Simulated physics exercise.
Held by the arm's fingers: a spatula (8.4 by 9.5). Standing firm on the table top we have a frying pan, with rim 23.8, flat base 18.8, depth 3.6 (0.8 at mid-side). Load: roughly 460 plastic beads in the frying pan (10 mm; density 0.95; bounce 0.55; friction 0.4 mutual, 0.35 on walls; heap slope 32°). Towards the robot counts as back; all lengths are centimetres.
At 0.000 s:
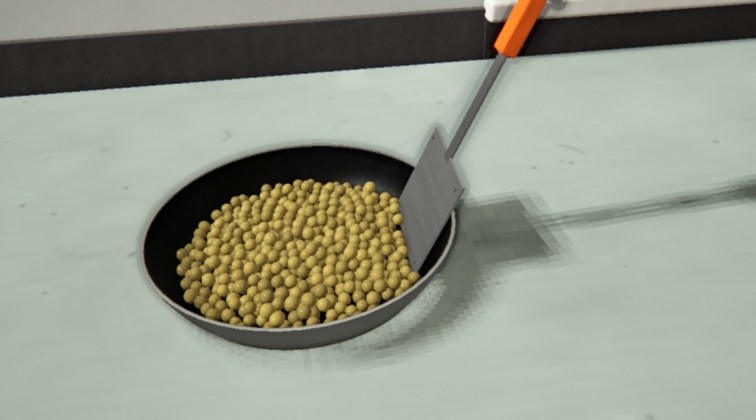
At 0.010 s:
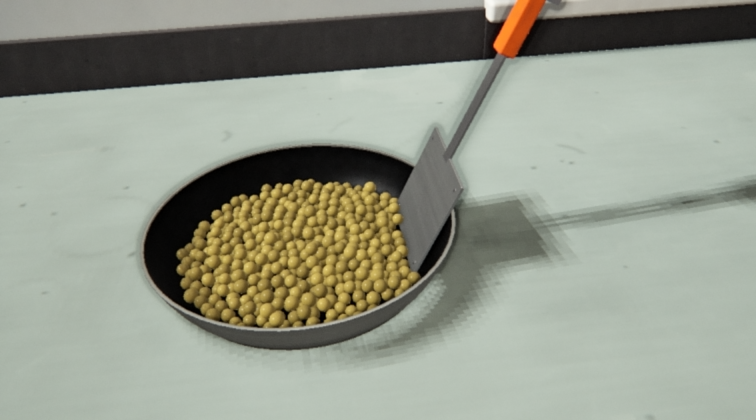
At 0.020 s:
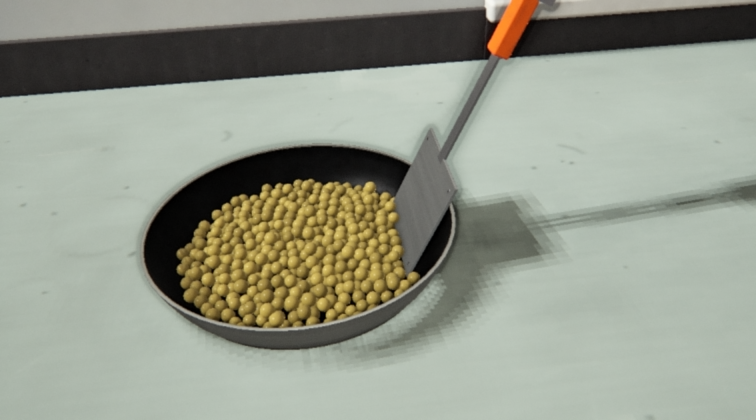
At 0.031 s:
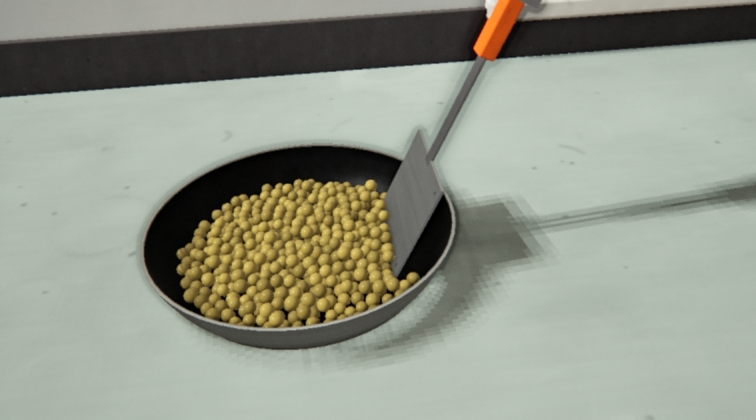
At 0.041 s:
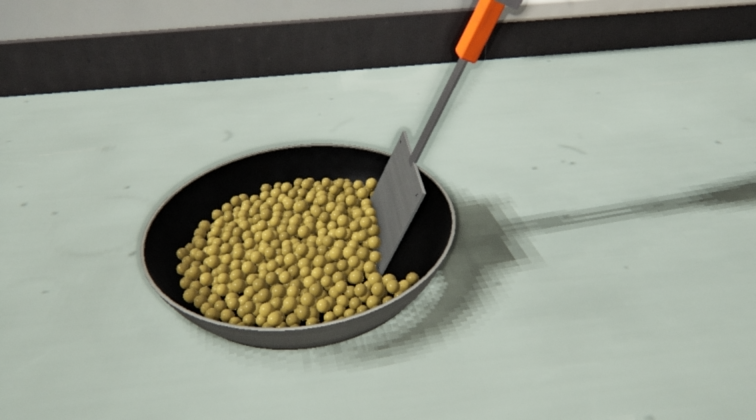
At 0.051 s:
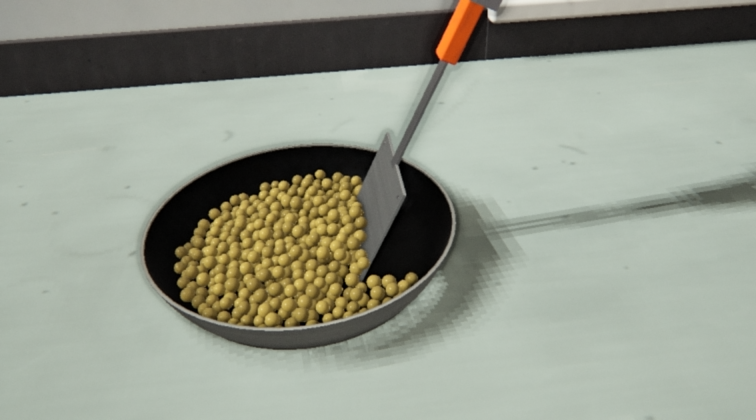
A spatula with an orange handle, tilted at the right side of a dark frying pan full of small yellowish beads, rests almost still, then slides left through the pan, pushing the beads leftward and leaving a few behind near the rim.
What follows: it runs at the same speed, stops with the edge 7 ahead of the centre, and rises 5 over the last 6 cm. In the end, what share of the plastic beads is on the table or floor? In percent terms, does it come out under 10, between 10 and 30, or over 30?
It comes out between 10 and 30 %.
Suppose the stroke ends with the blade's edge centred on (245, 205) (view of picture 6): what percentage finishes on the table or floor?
About 15 per cent.
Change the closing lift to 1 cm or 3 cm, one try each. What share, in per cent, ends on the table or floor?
First try around 25 percent, second try around 20 percent.
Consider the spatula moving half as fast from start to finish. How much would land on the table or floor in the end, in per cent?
About 5 in a hundred.
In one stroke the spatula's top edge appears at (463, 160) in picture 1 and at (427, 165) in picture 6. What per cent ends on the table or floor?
Roughly 15 percent ends up there.
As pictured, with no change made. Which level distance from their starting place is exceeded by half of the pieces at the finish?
Some 4 centimetres.
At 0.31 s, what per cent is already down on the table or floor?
Share at that moment: Roughly 20 %.
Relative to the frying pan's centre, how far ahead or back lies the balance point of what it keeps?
The kept load is shifted forward by about 4.5 cm.
By 0.08 s, sloping 65°, highest piece 6 above the table; 460 in the frying pan.
By 0.10 s, sloping 65°, highest piece 8 above the table; 460 in the frying pan.
By 0.31 s, sloping 65°, highest piece 6 above the table; 370 in the frying pan, 84 on the table or floor, 6 on the blade or in flight.
By 1.36 s, sloping 65°, highest piece 4 above the table; 370 in the frying pan, 90 on the table or floor.
Final count, 370 in the frying pan, 90 on the table or floor. That is 20 % on the table or floor.
